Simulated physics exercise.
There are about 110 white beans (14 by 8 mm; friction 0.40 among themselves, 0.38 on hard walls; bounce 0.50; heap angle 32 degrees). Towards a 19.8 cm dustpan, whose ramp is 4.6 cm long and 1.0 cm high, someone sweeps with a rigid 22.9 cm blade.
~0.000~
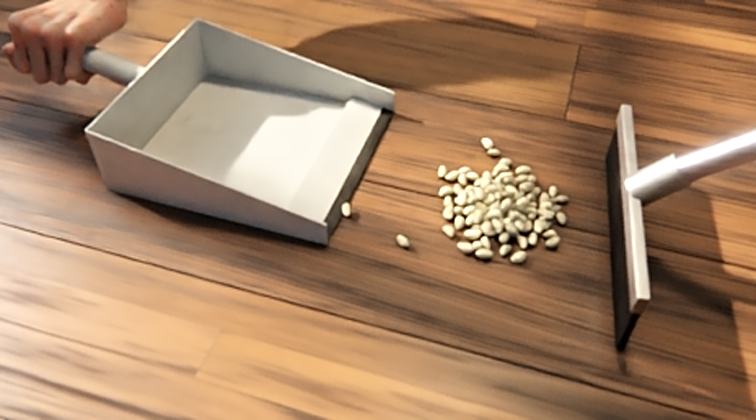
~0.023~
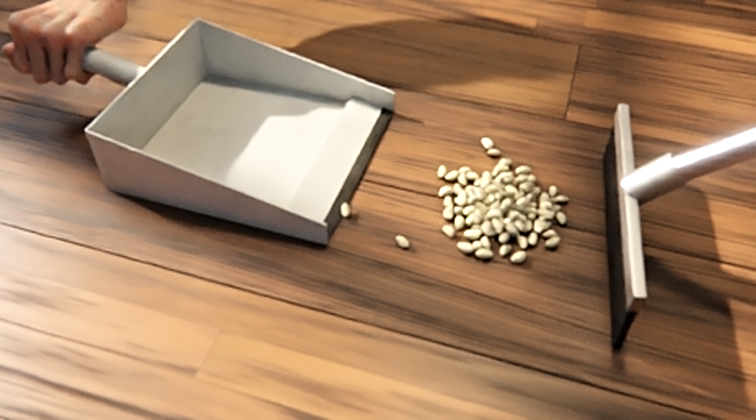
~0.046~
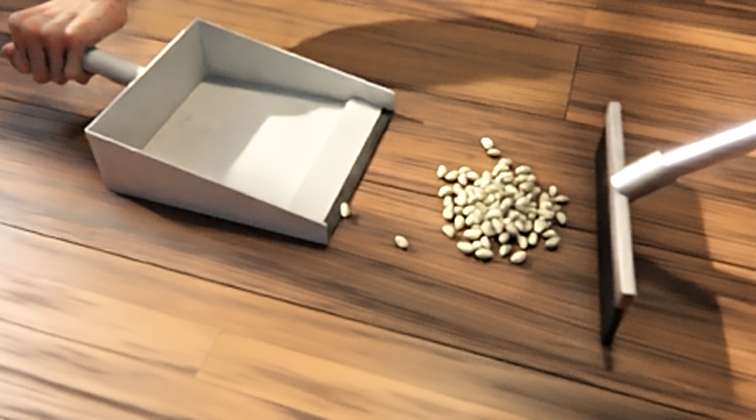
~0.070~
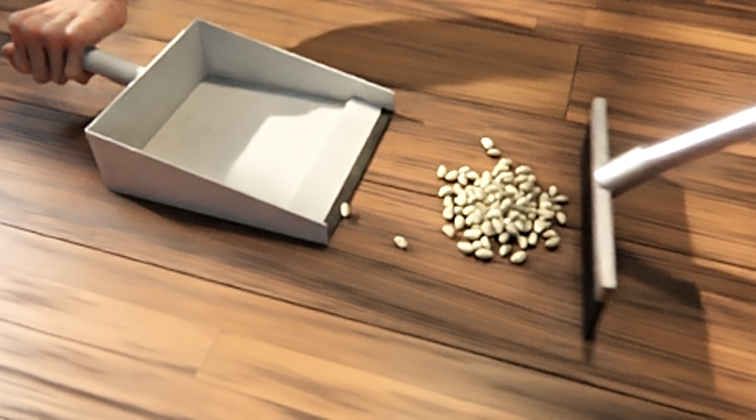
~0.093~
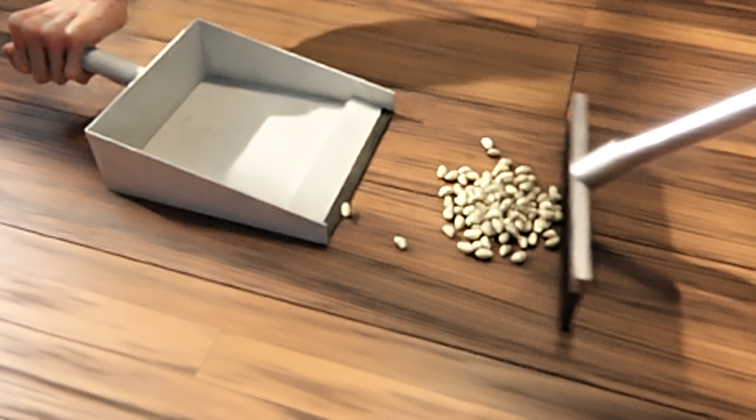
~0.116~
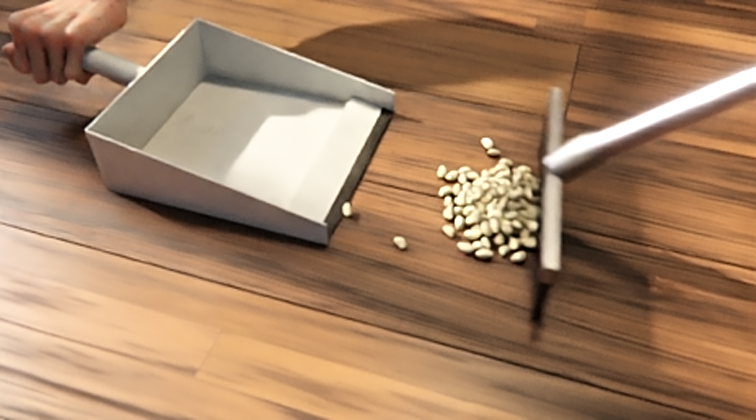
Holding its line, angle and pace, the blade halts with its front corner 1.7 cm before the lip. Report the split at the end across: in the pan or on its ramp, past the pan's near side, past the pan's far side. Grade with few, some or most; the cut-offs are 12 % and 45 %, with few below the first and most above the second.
Pan: Most; near side: Few; far side: Few.
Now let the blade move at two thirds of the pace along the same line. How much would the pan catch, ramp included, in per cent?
Share: About 30 %.
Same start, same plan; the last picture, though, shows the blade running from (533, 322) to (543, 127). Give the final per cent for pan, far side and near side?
Pan 45; far 0; near 25.
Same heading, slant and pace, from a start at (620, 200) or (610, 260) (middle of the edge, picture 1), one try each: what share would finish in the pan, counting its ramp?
Roughly 45 % and 55 %.
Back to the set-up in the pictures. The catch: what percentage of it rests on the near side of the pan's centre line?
Close to 50 %.
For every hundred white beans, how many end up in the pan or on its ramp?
Roughly 50 %.
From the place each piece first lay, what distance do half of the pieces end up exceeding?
Median: Approx. 16 cm.
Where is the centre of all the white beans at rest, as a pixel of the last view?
Near (349, 168).
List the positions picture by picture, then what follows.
Blade from (639, 304) to (623, 117), moved 0.0 cm, 0 of the pieces shifted so far; middle of the pieces at (500, 204); pan at (242, 144), in the first picture.
Blade from (635, 303) to (620, 117), moved 0.3 cm, 0 of the pieces shifted so far; middle of the pieces at (500, 204), in the second picture.
Blade from (624, 299) to (612, 115), moved 1.1 cm, 0 of the pieces shifted so far; middle of the pieces at (500, 204), in the third picture.
Blade from (605, 293) to (597, 111), moved 2.4 cm, 0 of the pieces shifted so far; middle of the pieces at (500, 204), in the fourth picture.
Blade from (579, 285) to (578, 106), moved 4.3 cm, 2 of the pieces shifted so far; middle of the pieces at (500, 204), in the fifth picture.
Blade from (549, 275) to (554, 100), moved 6.6 cm, 53 of the pieces shifted so far; middle of the pieces at (494, 203); pan at (242, 144). Its pace works out near 0.99 m/s, heading 6 degrees away from the viewer's side, in the sixth picture.
Then, at 0.20 s, middle of the blade 9 cm from the lip; 0 % over the lip, far side 0 %, near side 0 %.
After 0.26 s, middle of the blade 4 cm from the lip; 5 % over the lip, far side 0 %, near side 5 %.
After 0.46 s, middle of the blade 3 cm from the lip; 55 % over the lip, far side 5 %, near side 10 %.
At rest (1.6 s), pan 50 %, near side 10 %, far side 5 %, in front of the lip or behind the blade 40 %.
